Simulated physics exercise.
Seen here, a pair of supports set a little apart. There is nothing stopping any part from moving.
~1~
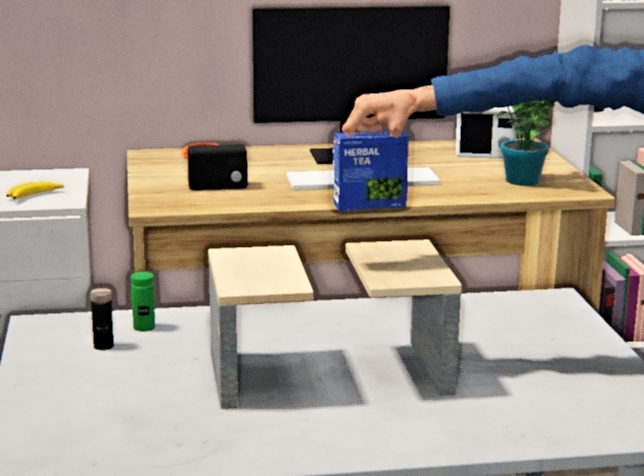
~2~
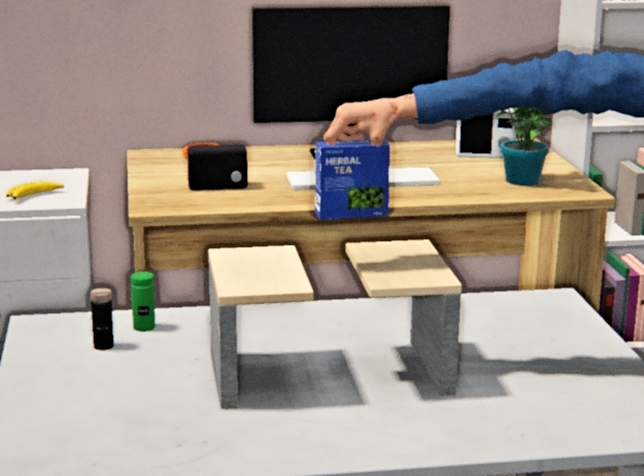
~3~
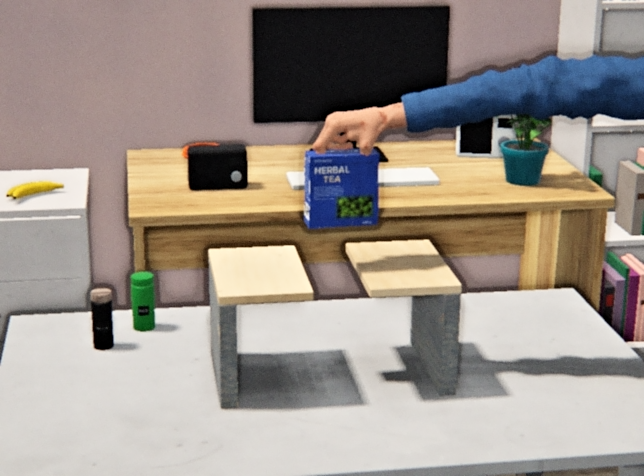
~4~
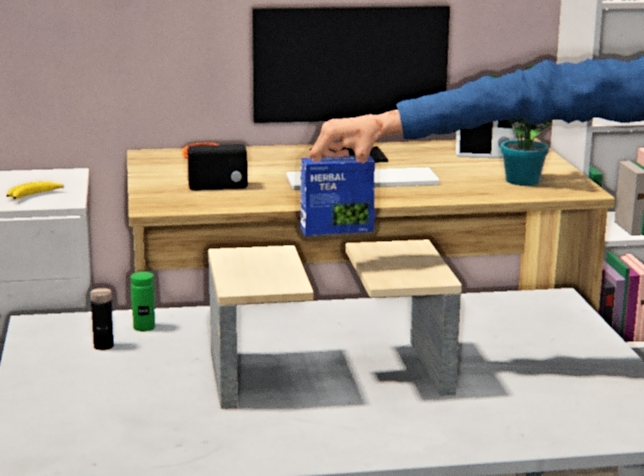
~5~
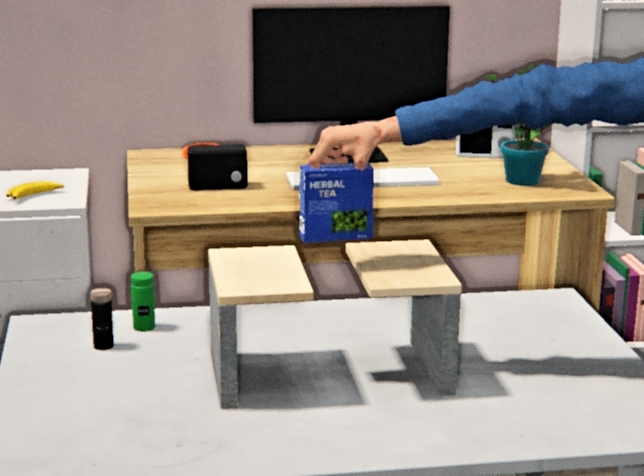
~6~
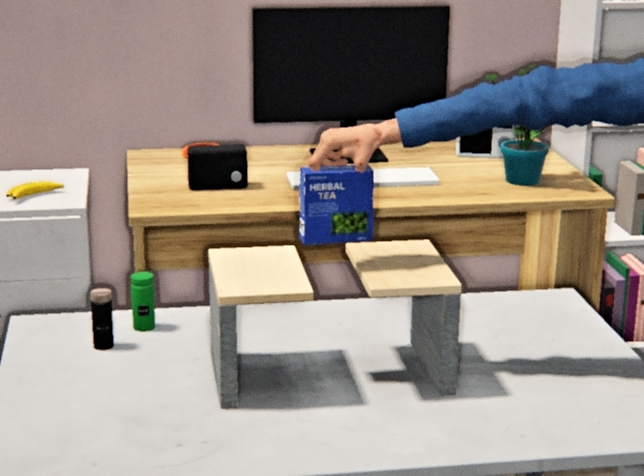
In the video, a hand in a blue sleeve moves a blue herbal tea box leftward and downward, then holds it nearly still above the gap between two wood-topped supports, while a green shaker stands to the left.
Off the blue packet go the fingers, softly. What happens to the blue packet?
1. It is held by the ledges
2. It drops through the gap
It is held by the ledges (1).
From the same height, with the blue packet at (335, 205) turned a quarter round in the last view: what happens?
Well, it simply falls right through.
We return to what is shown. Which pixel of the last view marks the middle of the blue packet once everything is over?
End point in the final view: About (336, 231).
Then, 0.20 s past the last view, blue packet displaced a little near (336, 228).
Then, 0.50 s past the last view, blue packet resting near (335, 230).
Finally, moved from the start, blue packet; the other 2 still in place. Final places as the last picture's camera would see them, blue packet near (336, 232). The packet stays on top.
